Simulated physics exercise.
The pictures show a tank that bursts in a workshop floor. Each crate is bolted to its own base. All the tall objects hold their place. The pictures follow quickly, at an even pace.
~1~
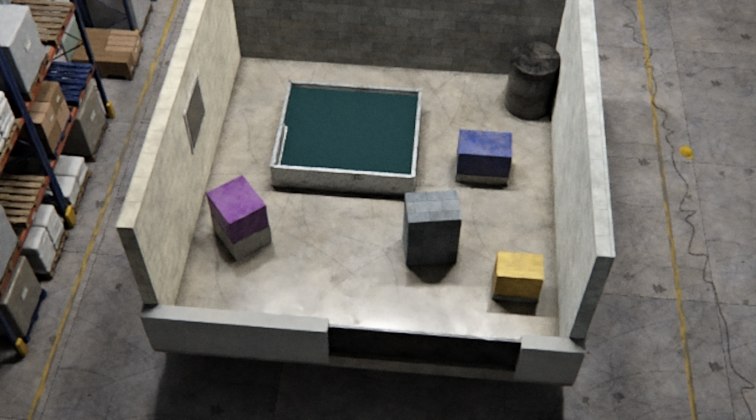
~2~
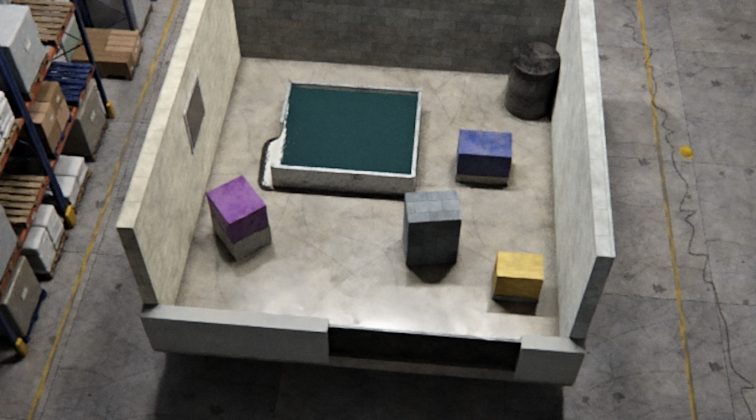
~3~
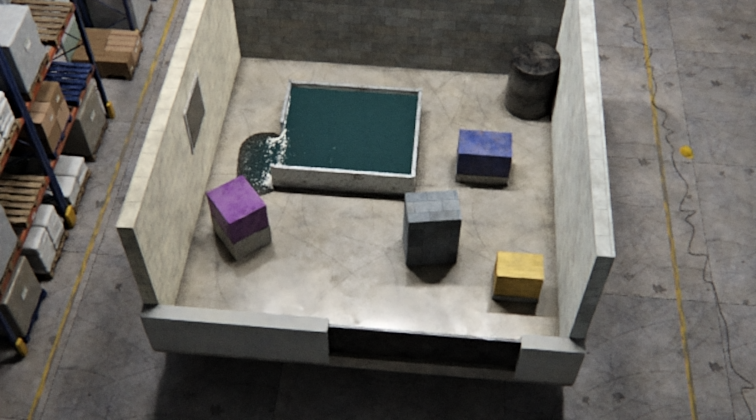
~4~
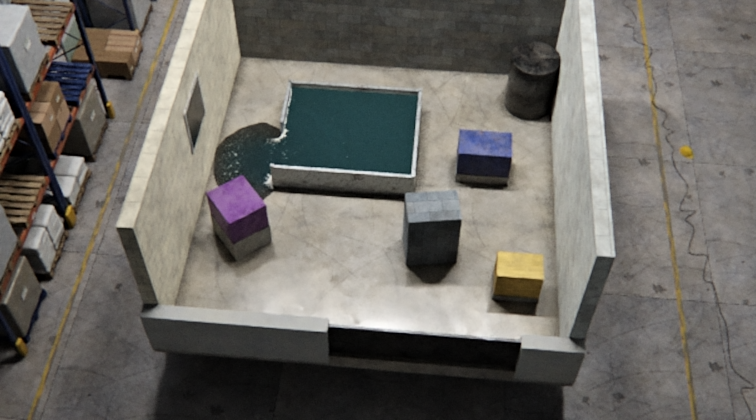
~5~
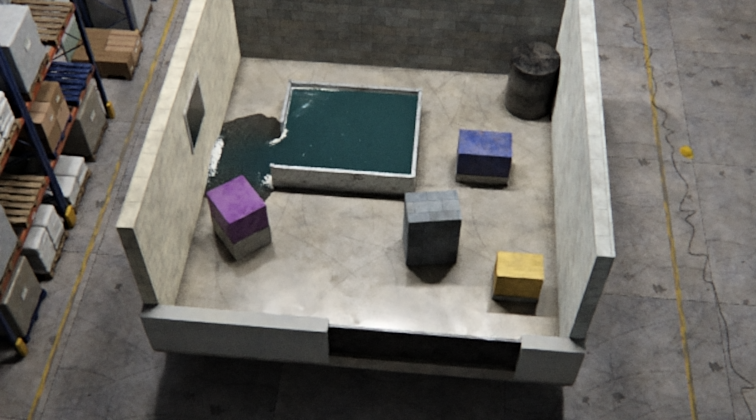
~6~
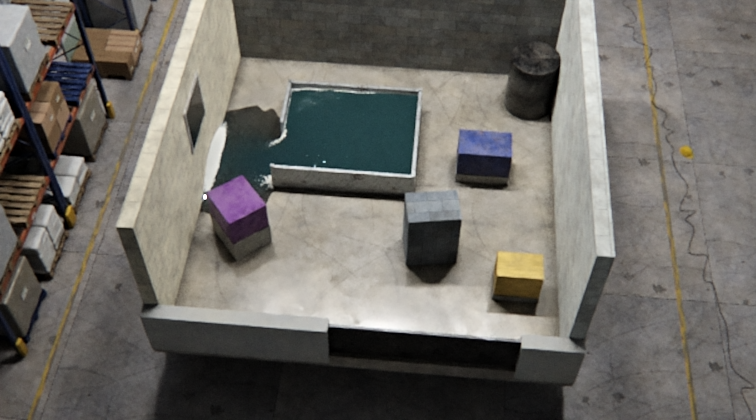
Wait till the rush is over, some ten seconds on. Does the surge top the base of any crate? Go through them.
The yellow crate stays dry; the blue crate stays dry; the purple crate stays dry.
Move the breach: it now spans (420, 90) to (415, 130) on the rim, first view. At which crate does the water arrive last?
Last comes the purple crate.
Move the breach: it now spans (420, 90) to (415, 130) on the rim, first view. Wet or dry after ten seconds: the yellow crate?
One by one: Yellow takes water.
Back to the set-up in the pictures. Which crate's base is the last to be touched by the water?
The crate marked blue.
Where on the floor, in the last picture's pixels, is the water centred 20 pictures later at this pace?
Close to (305, 160).
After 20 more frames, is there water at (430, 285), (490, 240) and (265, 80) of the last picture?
In turn: Clear, no water, under water.
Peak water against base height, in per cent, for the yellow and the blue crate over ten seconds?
In turn 70 and 50 per cent.
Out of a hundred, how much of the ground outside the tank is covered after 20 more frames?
Close to 40 %.
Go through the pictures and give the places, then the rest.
The water tank at (349, 130) is whole and still, in the first picture.
Water pours out at (280, 157) and has run to (264, 186), in the second picture.
The front is at a hidden place, out from the gap at (281, 158), in the third picture.
Water pours out at (281, 158) and has run to (224, 147), in the fourth picture.
The front is at (205, 192), out from the gap at (281, 158), in the fifth picture.
Water pours out at (281, 158) and has run to (202, 205), in the sixth picture.
A moment on, water covers 10 % of the floor; the yellow crate not reached, the blue crate not reached, the purple crate water round its plinth.
Next, water covers 20 % of the floor; the yellow crate not reached, the blue crate not reached, the purple crate water round its plinth.
Then, water covers 40 % of the floor; the yellow crate not reached, the blue crate not reached, the purple crate water round its plinth.
Later, water covers 80 % of the floor; the yellow crate water round its plinth, the blue crate not reached, the purple crate water round its plinth.
In the end, water covers 100 % of the floor; the yellow crate stayed above the water, the blue crate stayed above the water, the purple crate stayed above the water.
